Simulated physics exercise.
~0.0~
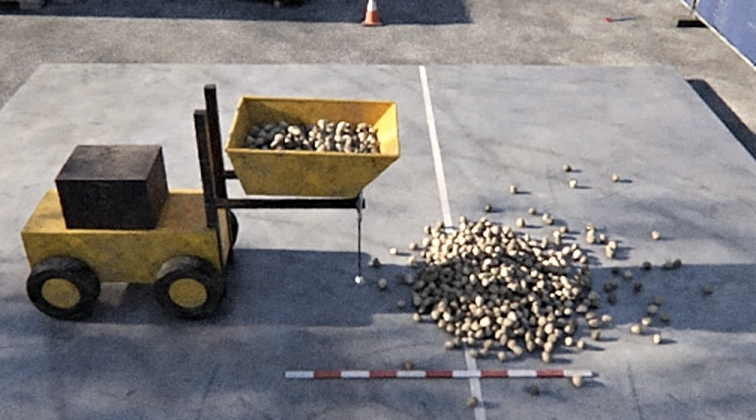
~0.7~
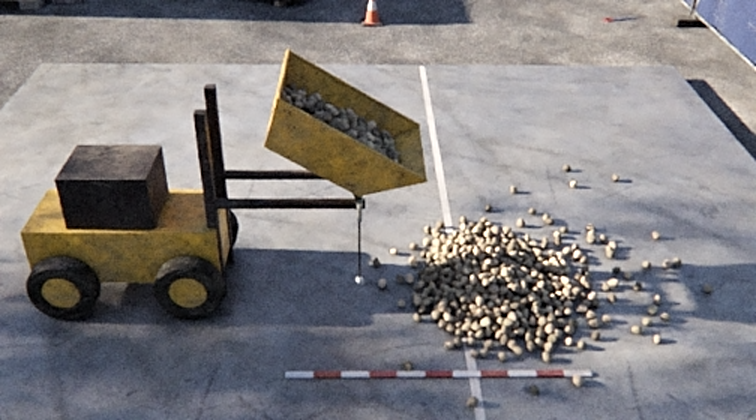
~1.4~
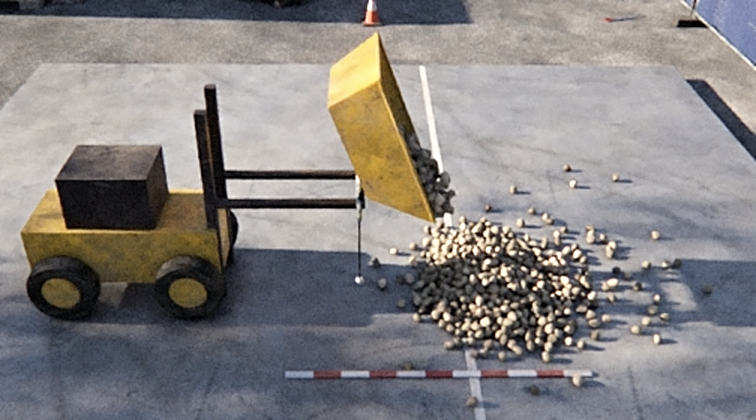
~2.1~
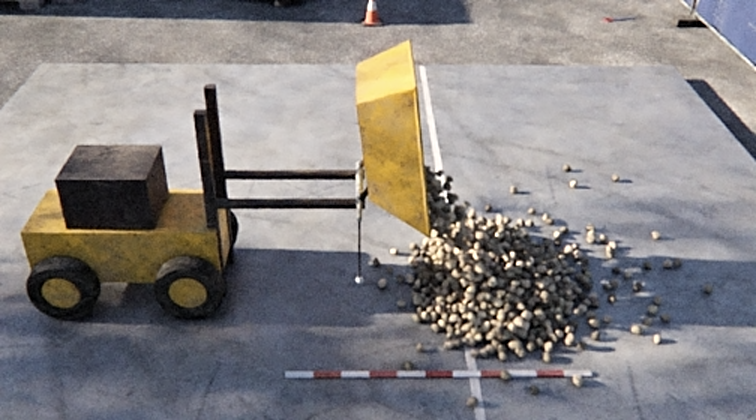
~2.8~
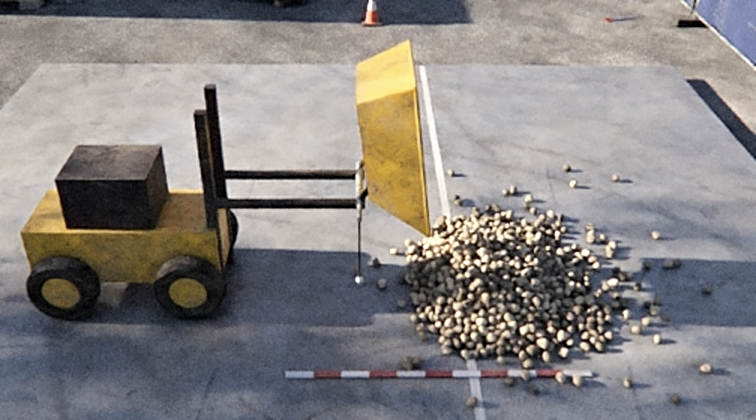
A yellow forklift tipped its raised skip steeply to the right, and a load of small rounded stones slid out onto the loose heap below, spreading it wider until the pouring stopped, with the skip still tilted above the pile.
